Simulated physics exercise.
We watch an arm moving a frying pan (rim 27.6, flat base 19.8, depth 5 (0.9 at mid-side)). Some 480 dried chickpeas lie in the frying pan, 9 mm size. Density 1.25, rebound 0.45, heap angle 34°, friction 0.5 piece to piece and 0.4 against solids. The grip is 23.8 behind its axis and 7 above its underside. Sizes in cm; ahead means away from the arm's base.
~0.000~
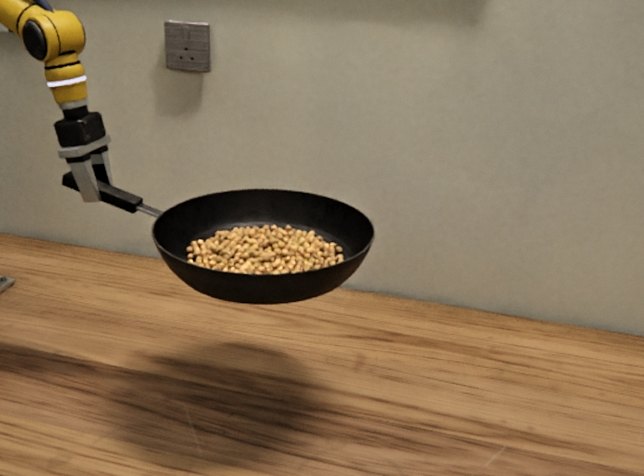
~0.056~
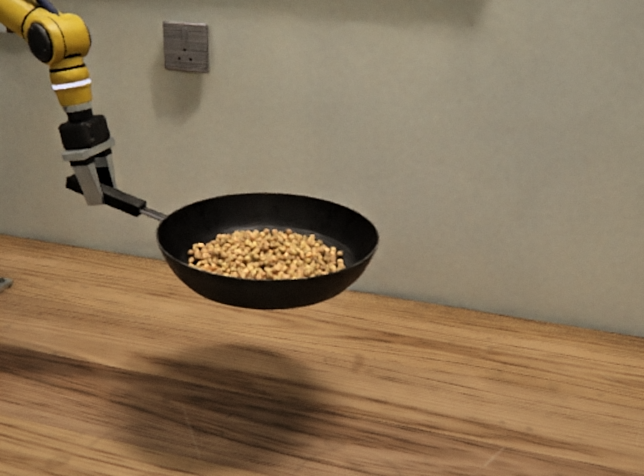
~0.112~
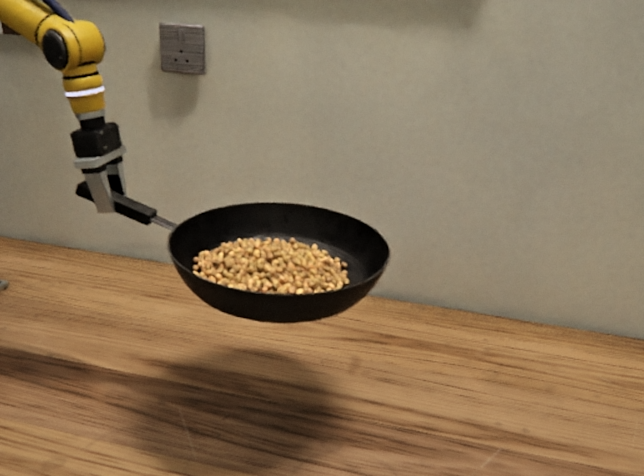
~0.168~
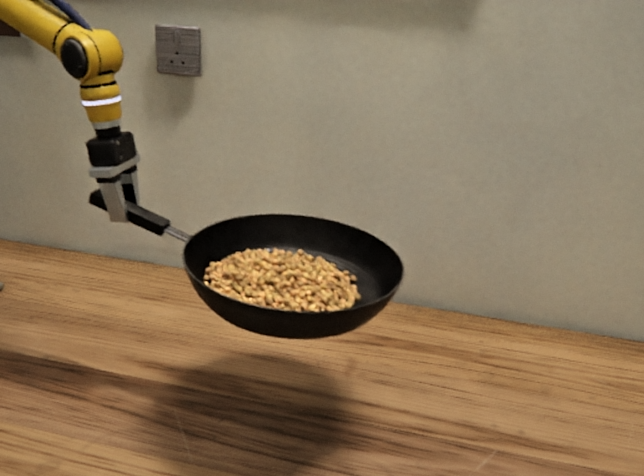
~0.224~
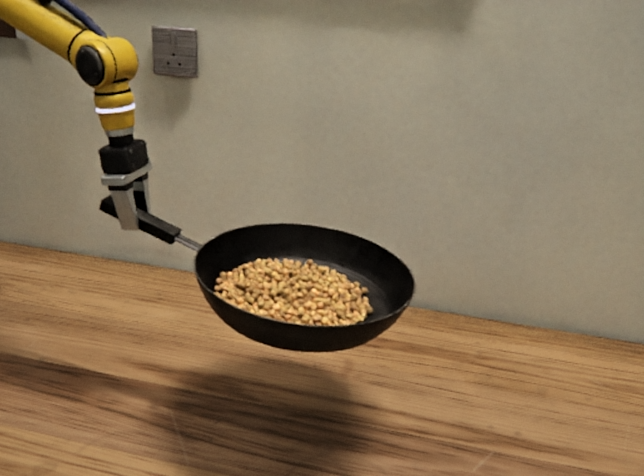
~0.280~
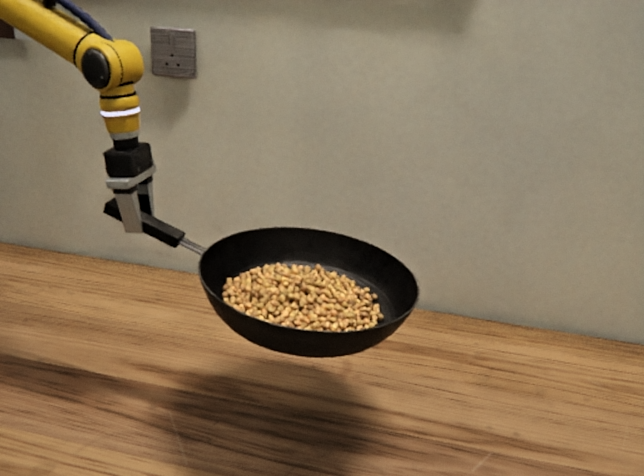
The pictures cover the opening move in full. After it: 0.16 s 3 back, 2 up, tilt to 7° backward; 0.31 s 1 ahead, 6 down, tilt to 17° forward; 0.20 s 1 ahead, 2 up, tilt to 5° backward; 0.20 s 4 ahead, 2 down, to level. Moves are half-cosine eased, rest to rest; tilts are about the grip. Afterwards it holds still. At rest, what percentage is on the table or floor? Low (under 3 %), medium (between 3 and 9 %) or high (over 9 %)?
Answer: Low; under 3 % of the dried chickpeas finish on the table or floor.
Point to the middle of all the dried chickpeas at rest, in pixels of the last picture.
At about (357, 325).
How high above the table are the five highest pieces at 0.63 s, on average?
Some 18 cm.
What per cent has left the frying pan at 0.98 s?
Some 0 per cent.
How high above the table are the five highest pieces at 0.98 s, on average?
Some 25 cm.
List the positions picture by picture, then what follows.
The first frame shows frying pan middle at (265, 245), level; upper third of the load around (264, 253), from x 190 to 340, top at y 230; 476 in the frying pan.
The second frame shows frying pan middle at (269, 250), level; upper third of the load around (264, 257), from x 190 to 340, top at y 230.
The third frame shows frying pan middle at (279, 261), tilted 2° forward; upper third of the load around (260, 266), from x 195 to 345, top at y 240.
The fourth frame shows frying pan middle at (293, 275), tilted 3° forward; upper third of the load around (253, 276), from x 205 to 355, top at y 250.
The fifth frame shows frying pan middle at (304, 287), tilted 5° forward; upper third of the load around (258, 286), from x 215 to 370, top at y 260.
The sixth frame shows frying pan middle at (307, 291), tilted 5° forward; upper third of the load around (265, 291), from x 225 to 380, top at y 265; 476 in the frying pan.
By 0.63 s, tilted 9° forward, highest piece 18 above the table; 476 in the frying pan.
By 0.98 s, tilted 5° backward, highest piece 26 above the table; 476 in the frying pan.
By 1.35 s, level, highest piece 19 above the table; 476 in the frying pan.
By 2.40 s, level, highest piece 19 above the table; 476 in the frying pan.
Final count, 476 in the frying pan. That is 0 % on the table or floor.
